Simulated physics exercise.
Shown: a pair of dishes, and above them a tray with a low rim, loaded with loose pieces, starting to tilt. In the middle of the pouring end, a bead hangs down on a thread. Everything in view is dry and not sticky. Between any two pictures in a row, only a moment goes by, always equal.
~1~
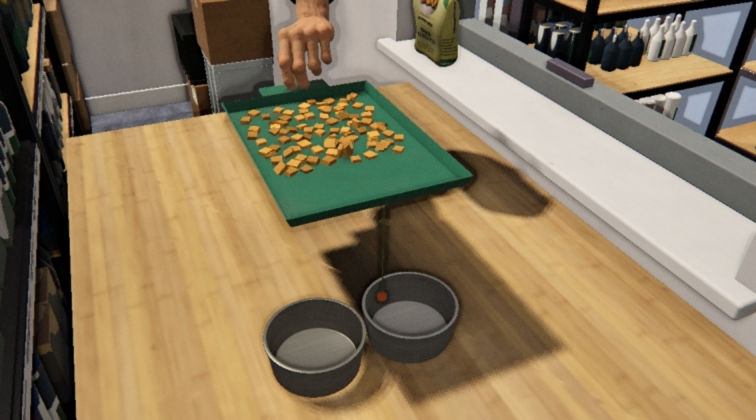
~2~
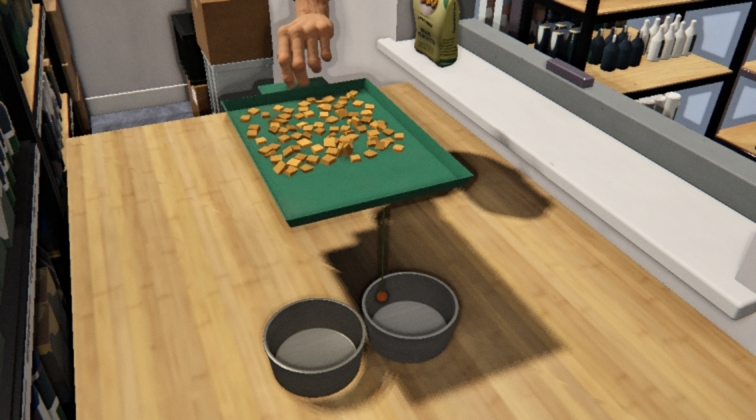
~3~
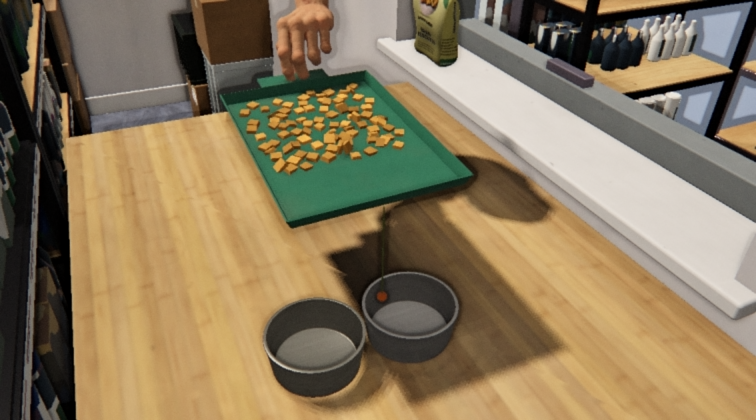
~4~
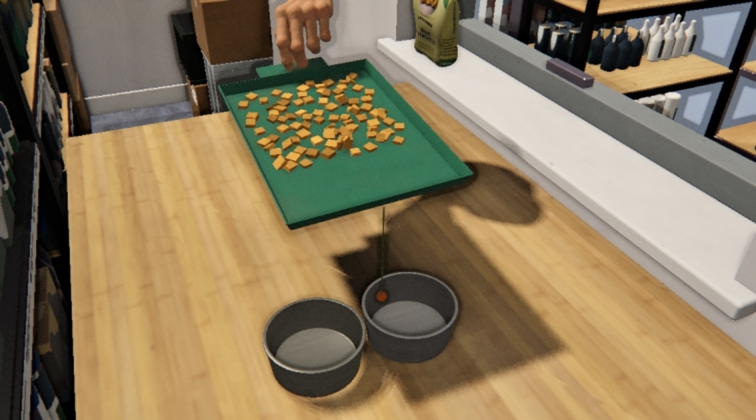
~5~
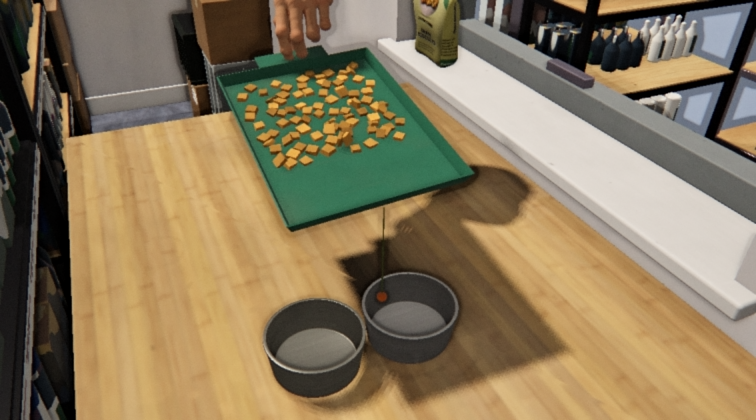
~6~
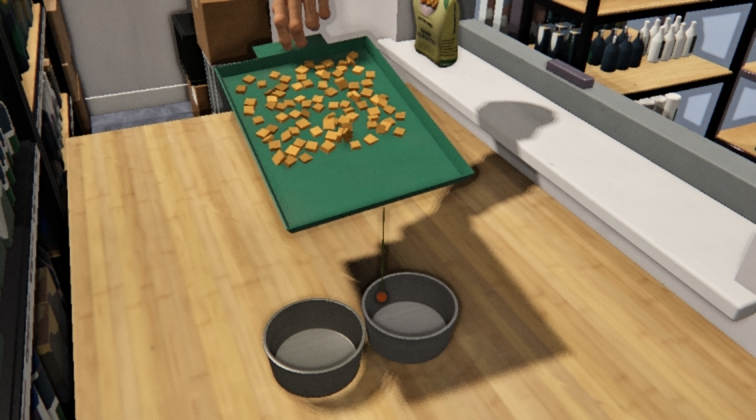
In the video, a hand hovers behind a green tray of orange-brown cereal squares above two gray dishes on a wooden table, and the tray's far end slowly rises while the squares keep their place on it.
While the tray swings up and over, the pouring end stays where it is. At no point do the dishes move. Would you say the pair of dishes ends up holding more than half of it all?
Most of the load is not lost.
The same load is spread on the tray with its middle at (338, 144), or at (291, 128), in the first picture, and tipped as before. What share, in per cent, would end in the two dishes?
Estimates in order: 90 percent, 80 percent.
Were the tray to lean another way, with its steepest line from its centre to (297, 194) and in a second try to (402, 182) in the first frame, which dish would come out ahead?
First place: The dish to the left; second place: The dish to the right.
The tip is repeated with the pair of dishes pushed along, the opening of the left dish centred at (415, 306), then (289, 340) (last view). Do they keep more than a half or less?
Short of half and then the bulk of it.
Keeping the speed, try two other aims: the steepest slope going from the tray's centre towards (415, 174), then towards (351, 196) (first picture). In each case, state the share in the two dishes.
The first try gives close to 30 per cent, the second close to 70 per cent.
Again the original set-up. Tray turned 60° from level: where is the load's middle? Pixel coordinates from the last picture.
Look about (321, 226) in the last picture.
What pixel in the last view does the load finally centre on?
Around (321, 365), give or take.
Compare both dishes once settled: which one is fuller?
That's the left side.
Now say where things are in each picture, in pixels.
Corners of the pouring end at (290, 215) and (465, 174), level; middle of the load at (320, 133), cereal squares; left dish at (333, 380); right dish at (431, 346); bead on its thread at (382, 296), in the first picture.
Corners of the pouring end at (290, 215) and (465, 174), level; middle of the load at (320, 132), in the second picture.
Corners of the pouring end at (290, 217) and (466, 173), tipped barely, lowest at the left corner; middle of the load at (320, 127), in the third picture.
Corners of the pouring end at (290, 219) and (466, 172), tipped a little, lowest at the left corner; middle of the load at (319, 120), in the fourth picture.
Corners of the pouring end at (291, 221) and (467, 171), tipped a little, lowest at the left corner; middle of the load at (319, 114), in the fifth picture.
Corners of the pouring end at (291, 224) and (467, 170), tipped a little, lowest at the left corner; middle of the load at (318, 108); left dish at (332, 381); right dish at (431, 347), in the sixth picture.
Soon after the last picture, tray tipped steeply; about two thirds on the tray; a small part in the left dish; a stray few in the right dish; a stray few outside both; about a quarter in the air.
A little later, tray tipped right over; about two thirds in the left dish; a stray few in the right dish; a small part outside both; a small part in the air.
Later still, tray tipped past a quarter turn; most in the left dish; a stray few in the right dish; about a quarter outside both.
At rest, tray tipped past a quarter turn; most in the left dish; a stray few in the right dish; about a quarter outside both.
